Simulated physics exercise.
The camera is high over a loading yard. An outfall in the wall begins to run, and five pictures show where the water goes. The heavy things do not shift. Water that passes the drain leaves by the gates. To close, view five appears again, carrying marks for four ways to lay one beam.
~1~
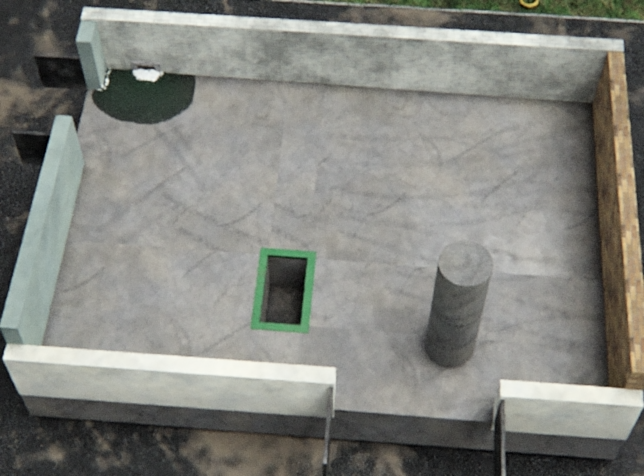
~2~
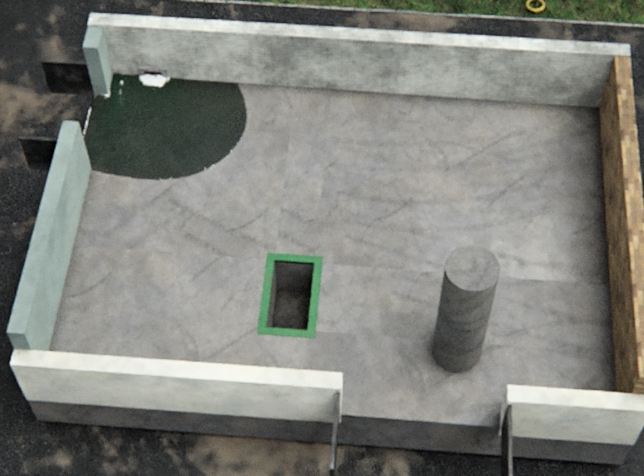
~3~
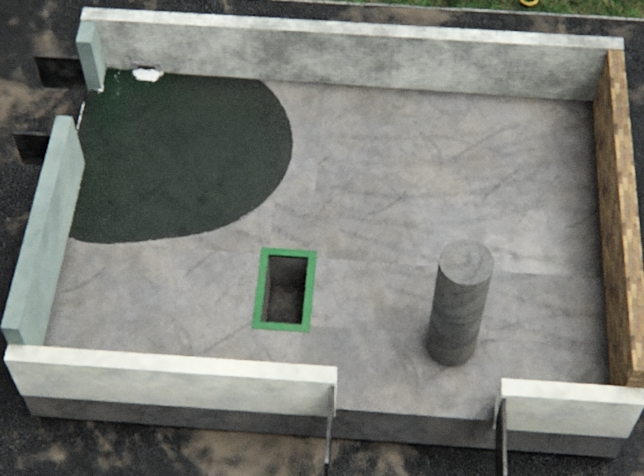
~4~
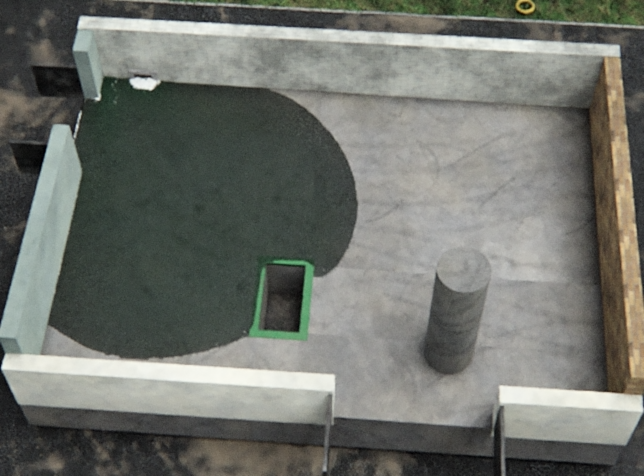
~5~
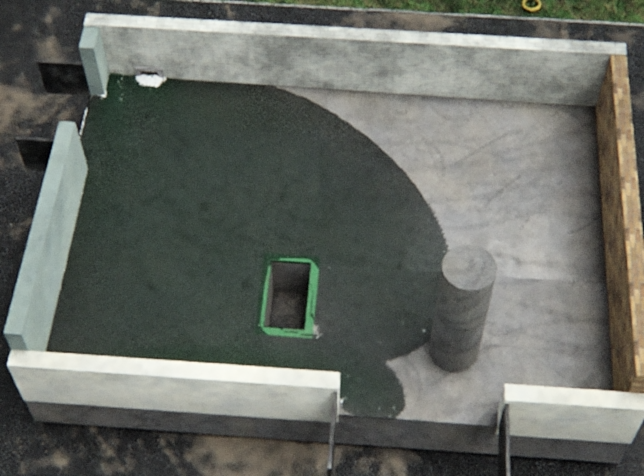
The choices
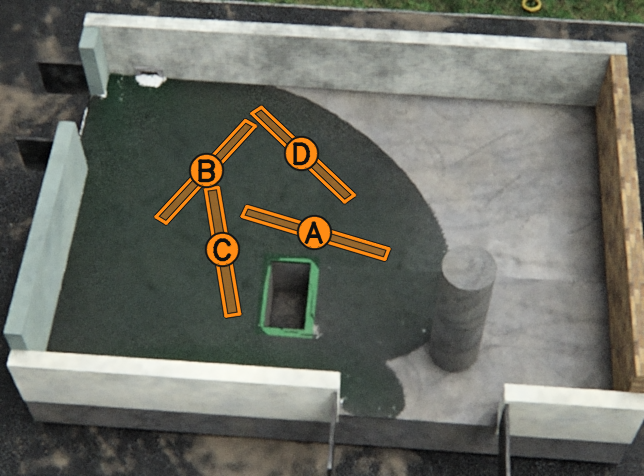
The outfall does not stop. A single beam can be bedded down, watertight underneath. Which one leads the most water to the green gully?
The best position is D.
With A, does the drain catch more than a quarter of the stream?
No, it does not.
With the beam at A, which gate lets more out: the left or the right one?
The right gate.
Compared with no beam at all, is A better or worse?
Position A is worse.
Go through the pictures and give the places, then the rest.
Outfall at (147, 67); green gully at (284, 290); open gate at (414, 401); open gate at (93, 126); front seen at (137, 119), 3 % of the ground wet; green gully still dry, in the first frame.
Front seen at (144, 176), 10 % of the ground wet; green gully still dry, in the second frame.
Front seen at (136, 239), 21 % of the ground wet; green gully still dry, in the third frame.
Front seen at (208, 342), 40 % of the ground wet; green gully taking water, in the fourth frame.
Front seen at (389, 344), 58 % of the ground wet; green gully taking water, in the fifth frame.
On the marked copy, A from (244, 211) to (386, 254); B from (161, 219) to (250, 123); C from (211, 188) to (232, 314); D from (256, 110) to (349, 198).
With A, about 18 % of the stream goes into the green gully, about 78 % out by the gates.
With B, about 14 % of the stream goes into the green gully, about 79 % out by the gates.
With C, about 16 % of the stream goes into the green gully, about 79 % out by the gates.
With D, about 27 % of the stream goes into the green gully, about 69 % out by the gates.
